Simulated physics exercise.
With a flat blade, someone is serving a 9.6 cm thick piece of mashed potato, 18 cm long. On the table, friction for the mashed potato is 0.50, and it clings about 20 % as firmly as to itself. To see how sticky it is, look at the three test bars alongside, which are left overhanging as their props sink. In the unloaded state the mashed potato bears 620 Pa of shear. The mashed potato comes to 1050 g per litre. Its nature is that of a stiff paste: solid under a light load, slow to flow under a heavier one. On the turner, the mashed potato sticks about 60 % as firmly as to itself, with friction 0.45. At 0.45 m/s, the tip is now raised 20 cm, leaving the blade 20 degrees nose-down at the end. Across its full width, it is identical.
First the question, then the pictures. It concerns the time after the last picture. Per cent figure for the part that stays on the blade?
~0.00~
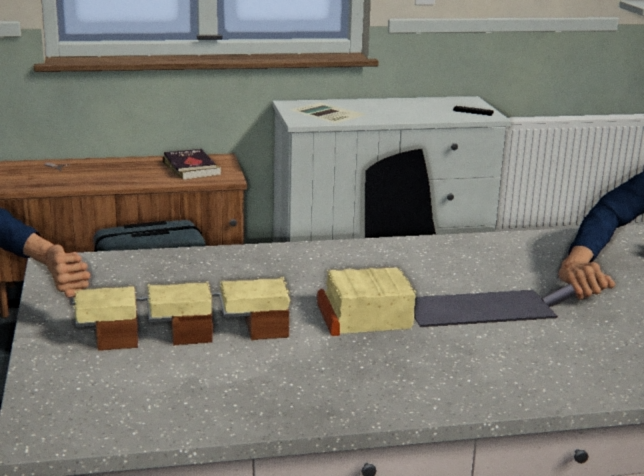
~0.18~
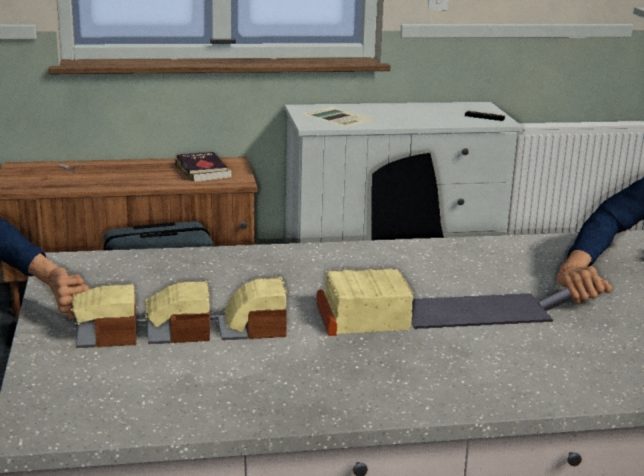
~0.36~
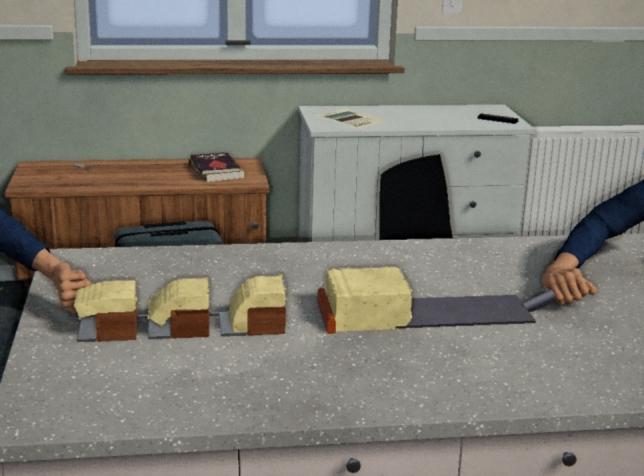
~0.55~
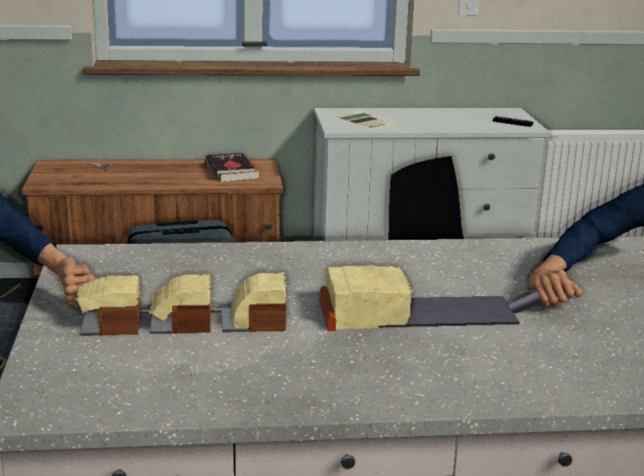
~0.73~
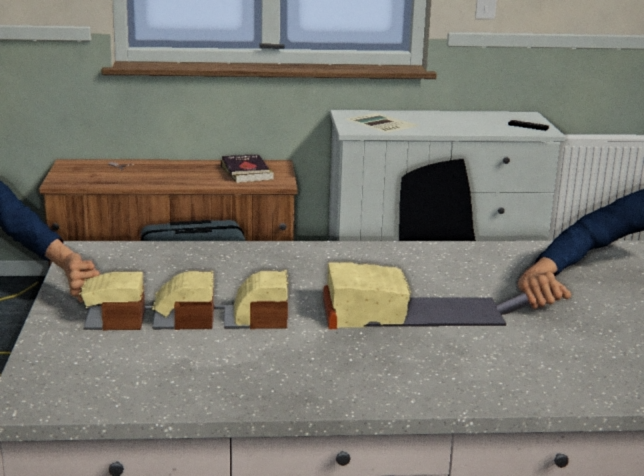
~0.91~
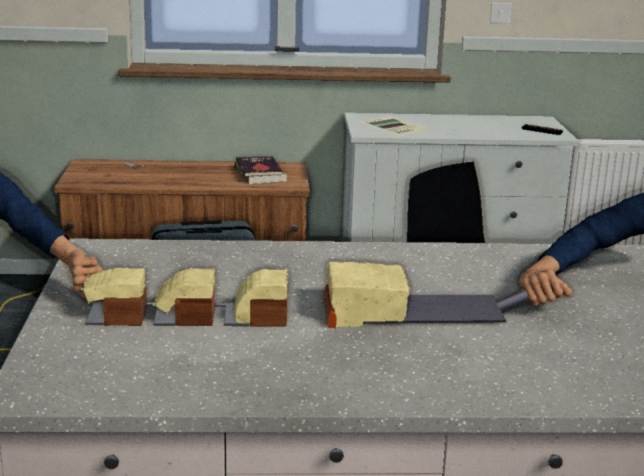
Close to 0 percent.
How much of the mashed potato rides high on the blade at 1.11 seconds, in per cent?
Roughly 35 per cent.
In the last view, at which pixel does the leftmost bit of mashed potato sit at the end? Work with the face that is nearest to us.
It sits close to (276, 325) in the last picture.
After 1.11 s, the tip is 9.4 cm up.
After 1.34 s, the tip is 19 cm up.
After 1.58 s, the tip is 20 cm up and 0 % is riding high on the blade.
After 1.81 s, the tip is 20 cm up and 0 % is riding high on the blade.
After 1.91 s, at the end, the tip is 20 cm up and 0 % is riding high on the blade.
